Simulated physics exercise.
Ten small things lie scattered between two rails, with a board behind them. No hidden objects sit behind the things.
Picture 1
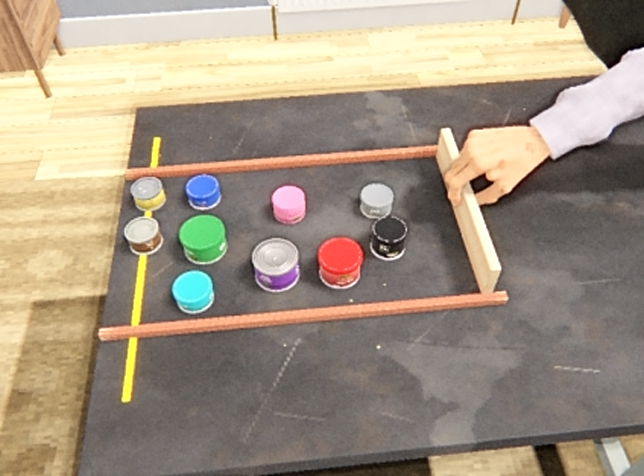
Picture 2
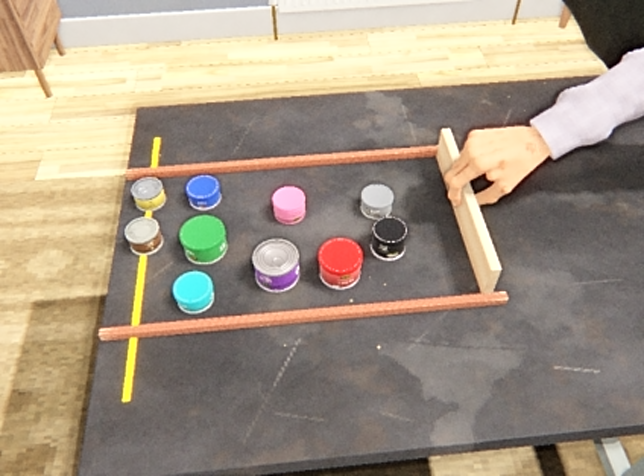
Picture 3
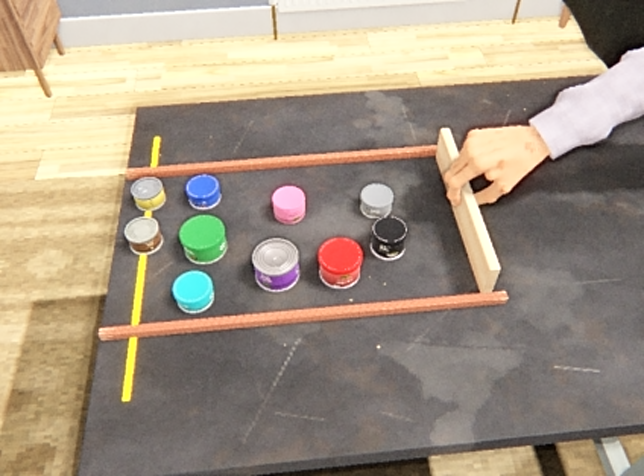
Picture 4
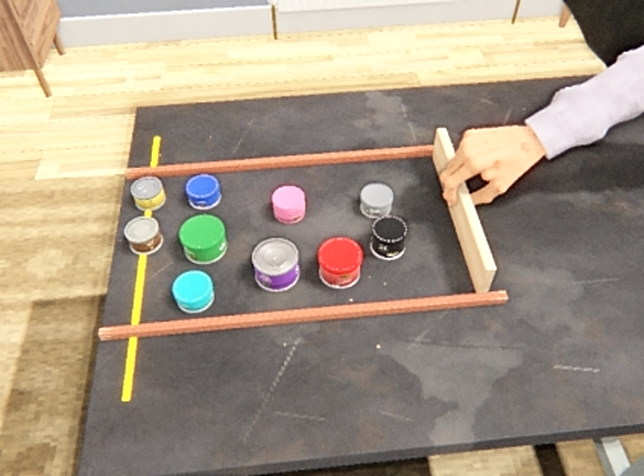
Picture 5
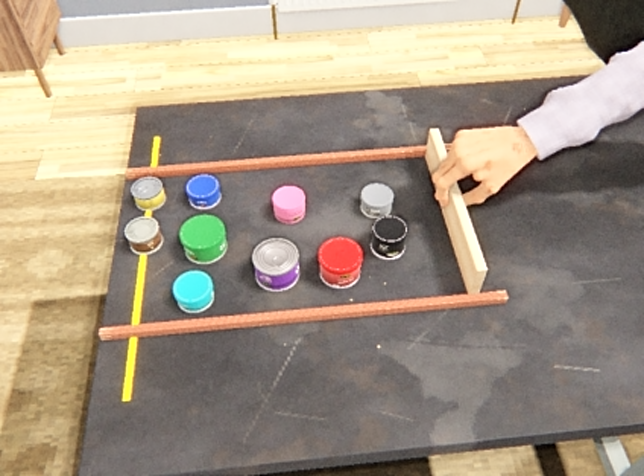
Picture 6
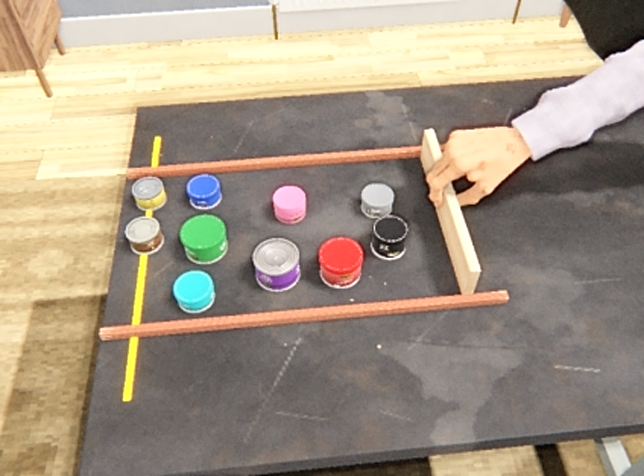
A hand slides a wooden board slightly left between two rails, toward ten small tins.
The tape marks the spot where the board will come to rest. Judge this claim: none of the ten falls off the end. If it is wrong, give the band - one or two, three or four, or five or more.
Wrong; five or more fall off.
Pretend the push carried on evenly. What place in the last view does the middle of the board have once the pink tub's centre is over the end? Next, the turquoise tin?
(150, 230) and then (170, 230), give or take.
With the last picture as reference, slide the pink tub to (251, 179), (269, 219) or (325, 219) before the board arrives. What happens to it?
Taking the places in the order given: It holds firm, it holds firm, it holds firm.
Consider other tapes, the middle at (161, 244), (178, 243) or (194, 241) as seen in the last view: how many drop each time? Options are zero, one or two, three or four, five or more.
In turn: Either three or four, one to two, one to two.
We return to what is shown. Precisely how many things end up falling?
6.
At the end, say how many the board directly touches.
It adds up to 4.
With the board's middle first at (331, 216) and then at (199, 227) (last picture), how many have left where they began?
Answer - first 5, then 10.
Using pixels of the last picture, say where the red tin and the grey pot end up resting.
Roughly at (114, 293) and at (130, 221), in that order.
Early on, none off yet; yellow tin at rest near (150, 194); brown tin at rest near (145, 236); turquoise tin at rest near (195, 292).
A while later, none off yet; yellow tin at rest near (150, 194); brown tin at rest near (145, 236); turquoise tin moving near (188, 295).
Further along, none off yet; yellow tin travelled a little near (142, 190); brown tin travelled about its own width near (112, 240); turquoise tin travelled about its own width near (136, 308).
Finally, the number that fall off is five or more; lost, pink tub, purple pot, green pot, turquoise tin, brown tin and yellow tin.
